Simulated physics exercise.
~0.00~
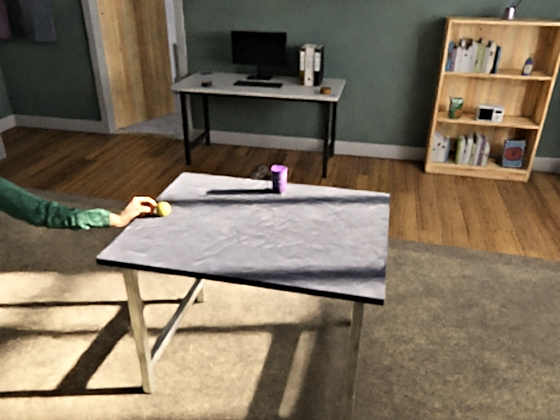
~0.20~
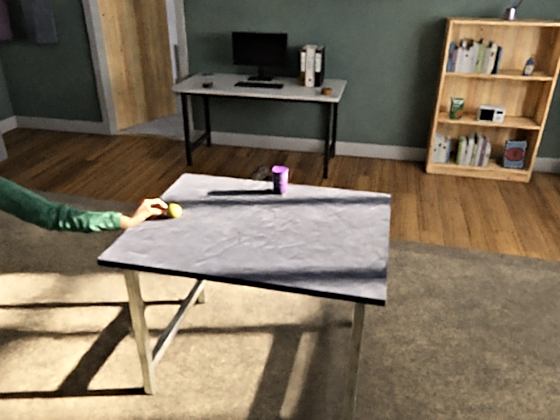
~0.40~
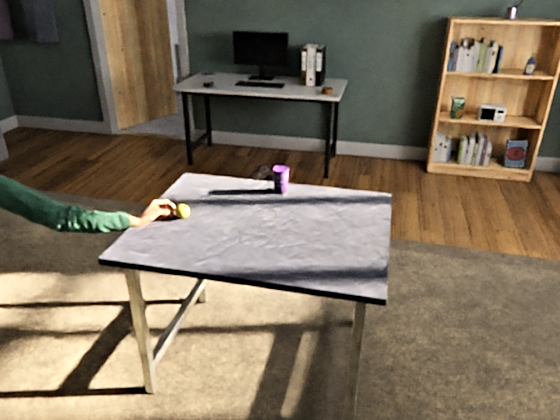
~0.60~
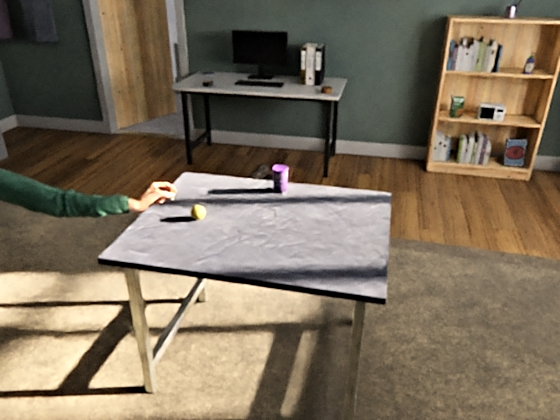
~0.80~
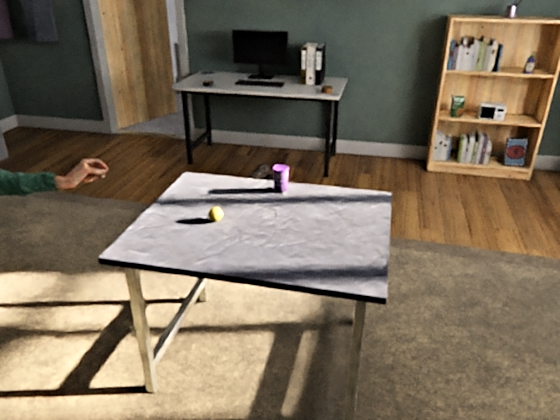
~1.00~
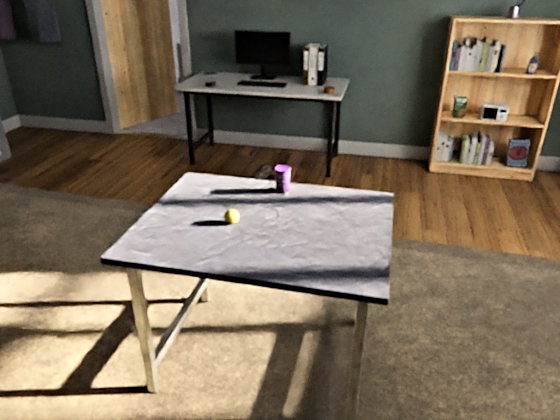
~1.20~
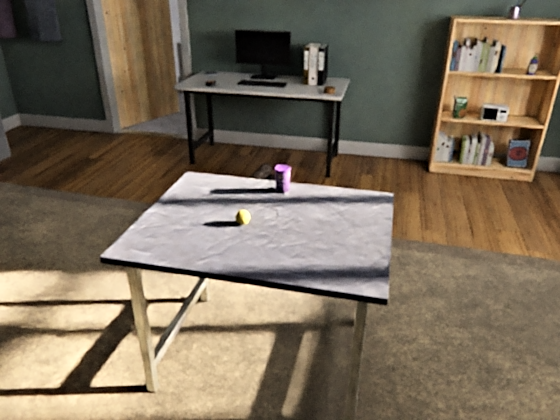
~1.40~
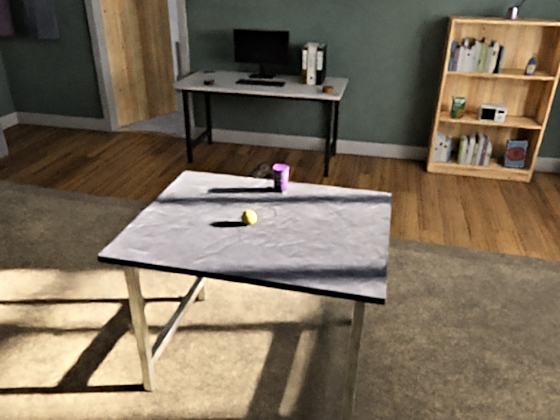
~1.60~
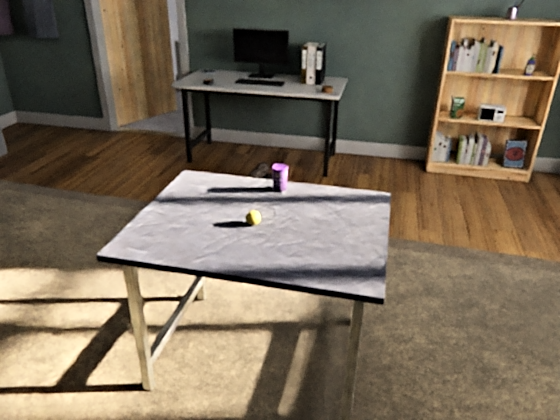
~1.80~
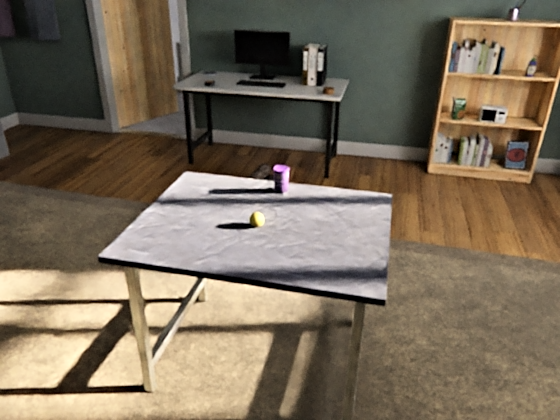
A yellow lemon sits under the fingers of a green-sleeved hand at the left side of a gray table, seen from slightly above in a sunlit room by a gently swaying camera. A purple tin stands near the table's far edge, with a desk and monitor behind and a wooden bookshelf at the right. The hand pushes the lemon to the right, lets go, and draws back out of view at the left. The lemon rolls on alone, gradually slowing. It comes to rest near the middle of the tabletop, while the tin stays in place.
